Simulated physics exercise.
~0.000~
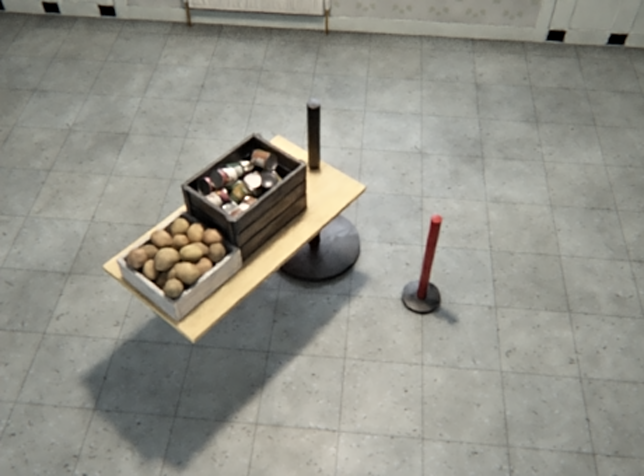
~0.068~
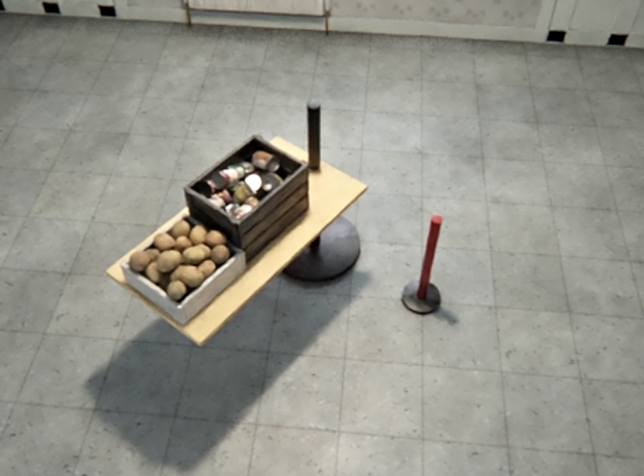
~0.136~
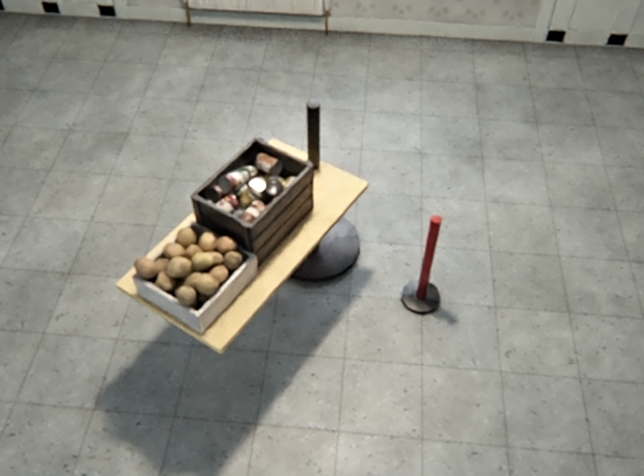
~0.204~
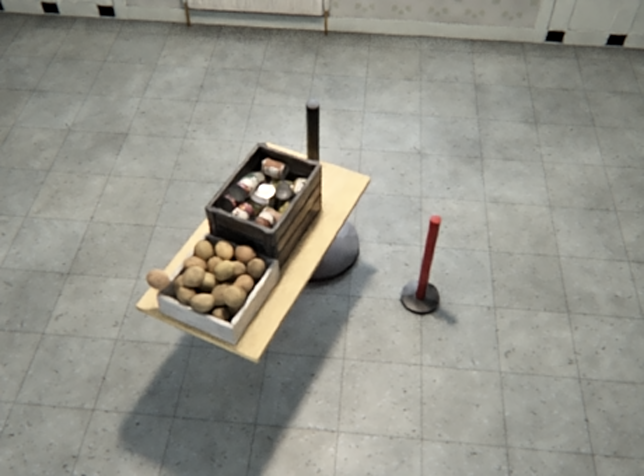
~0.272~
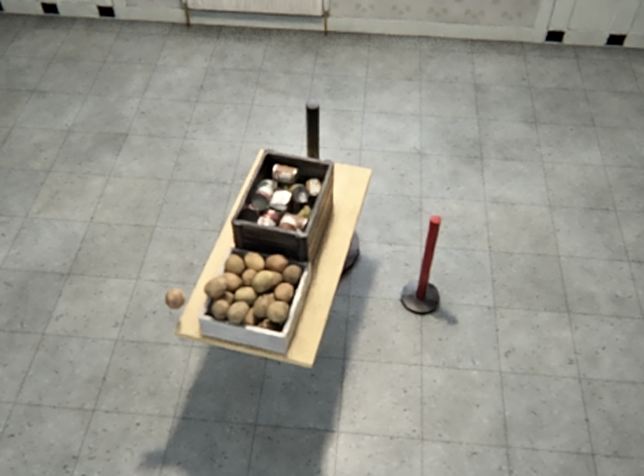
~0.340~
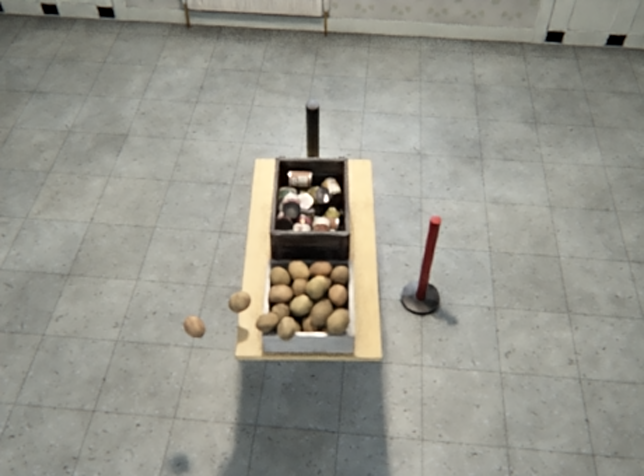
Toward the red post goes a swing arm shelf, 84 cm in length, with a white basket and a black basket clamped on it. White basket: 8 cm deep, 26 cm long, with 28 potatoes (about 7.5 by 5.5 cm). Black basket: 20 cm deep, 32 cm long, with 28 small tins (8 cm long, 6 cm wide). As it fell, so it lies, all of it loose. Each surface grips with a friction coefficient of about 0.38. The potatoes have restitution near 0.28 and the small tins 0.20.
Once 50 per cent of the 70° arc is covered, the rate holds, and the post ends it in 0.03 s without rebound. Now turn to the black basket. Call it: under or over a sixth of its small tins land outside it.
Under.
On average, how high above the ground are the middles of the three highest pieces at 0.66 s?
Their middles sit some 70 cm up.
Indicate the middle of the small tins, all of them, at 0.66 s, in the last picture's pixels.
Near (367, 209) in pixels.
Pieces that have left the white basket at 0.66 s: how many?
White basket - close to 8.
After 0.46 s, it reaches the stop.
After 0.54 s, white basket 21 in, 7 out and black basket 28 in, 0 out.
After 0.66 s, white basket 19 in, 9 out and black basket 28 in, 0 out.
After 0.88 s, white basket 19 in, 9 out and black basket 28 in, 0 out.
When it is over (at 1.32 s), white basket 19 in, 9 out and black basket 28 in, 0 out. Asked share, 0 of 28, 0 per cent.
